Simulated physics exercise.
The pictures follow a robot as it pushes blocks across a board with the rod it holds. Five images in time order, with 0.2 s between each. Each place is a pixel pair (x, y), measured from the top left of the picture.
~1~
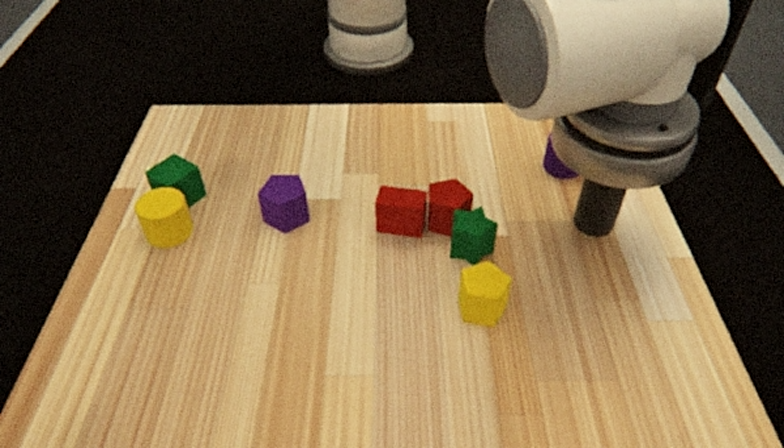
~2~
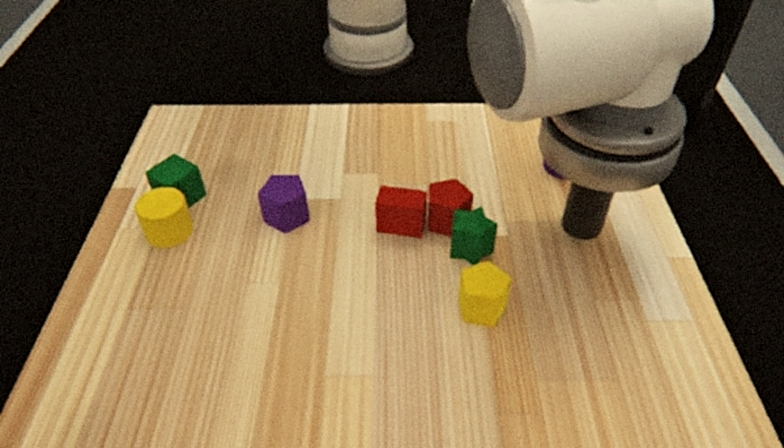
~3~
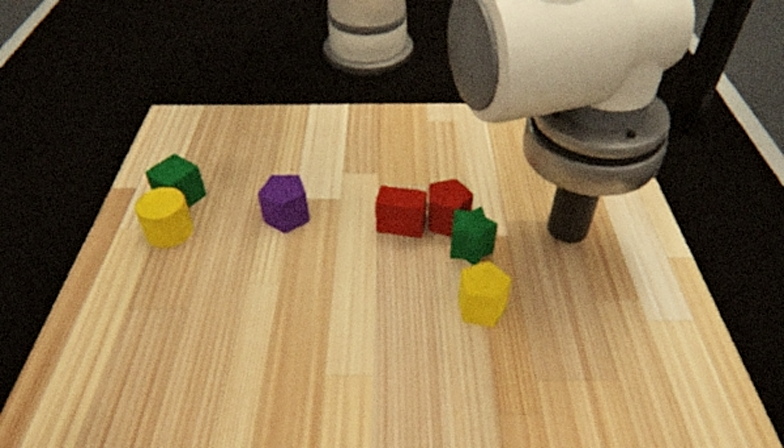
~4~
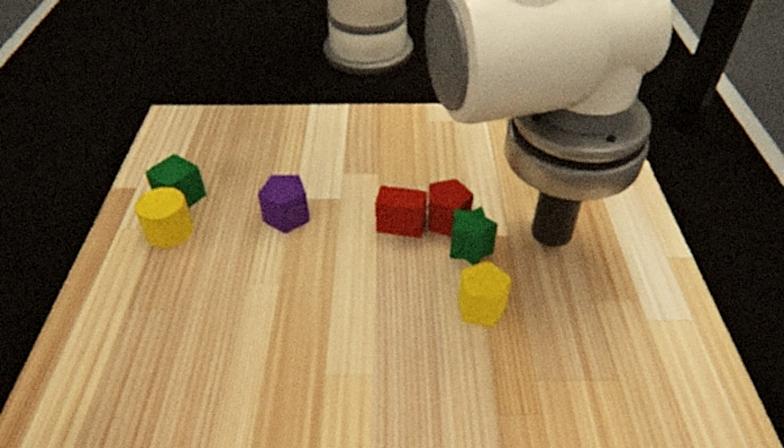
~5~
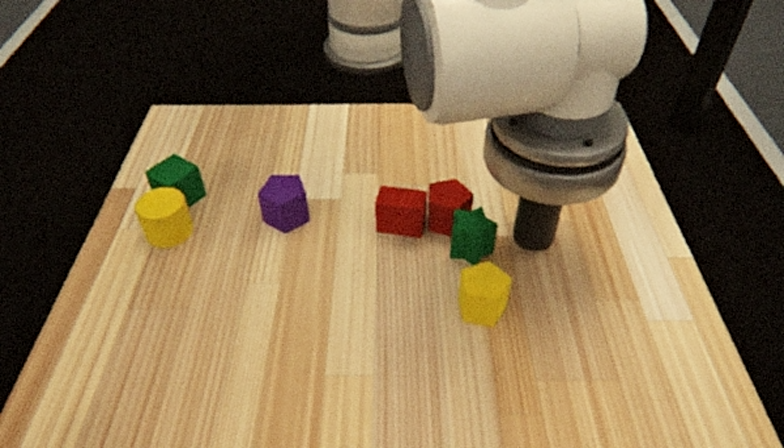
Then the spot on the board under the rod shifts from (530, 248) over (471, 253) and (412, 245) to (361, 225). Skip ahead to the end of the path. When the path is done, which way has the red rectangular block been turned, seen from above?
From the top, the block rotates clockwise.
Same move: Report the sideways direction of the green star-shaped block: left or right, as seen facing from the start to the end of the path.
Leftward.
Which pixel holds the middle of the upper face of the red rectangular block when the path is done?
The centre of its top will be at (343, 170).
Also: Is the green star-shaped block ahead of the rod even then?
It seems not.
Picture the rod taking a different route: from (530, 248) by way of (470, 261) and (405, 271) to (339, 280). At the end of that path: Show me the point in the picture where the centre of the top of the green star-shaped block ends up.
So, by the moment the path ends, you'll find the top centre of the green star-shaped block at (386, 216).
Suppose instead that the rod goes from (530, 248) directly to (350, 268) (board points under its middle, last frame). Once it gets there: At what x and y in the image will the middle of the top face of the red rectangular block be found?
It should be at about (377, 193).
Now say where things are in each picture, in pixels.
The first frame shows rod tip at (593, 223); block tops, red rectangular block at (401, 196); red five-sided block at (449, 192); green star-shaped block at (474, 221).
The second frame shows rod at (581, 226); blocks unchanged.
The third frame shows rod at (568, 229); blocks unchanged.
The fourth frame shows rod at (551, 233); blocks unchanged.
The fifth frame shows rod at (533, 237); red rectangular block at (401, 196); red five-sided block at (449, 192); green star-shaped block at (474, 221).
The first path, step by step. One third of the way, rod at (472, 242); green star-shaped block at (436, 221), turned 35° clockwise.
Two thirds of the way, rod at (412, 233); red rectangular block at (366, 186), turned 60° clockwise; green star-shaped block at (375, 218), turned 25° clockwise.
At the end, rod at (360, 214); red rectangular block at (343, 170), turned 100° clockwise; red five-sided block in place; green star-shaped block at (337, 217), turned 30° anticlockwise.
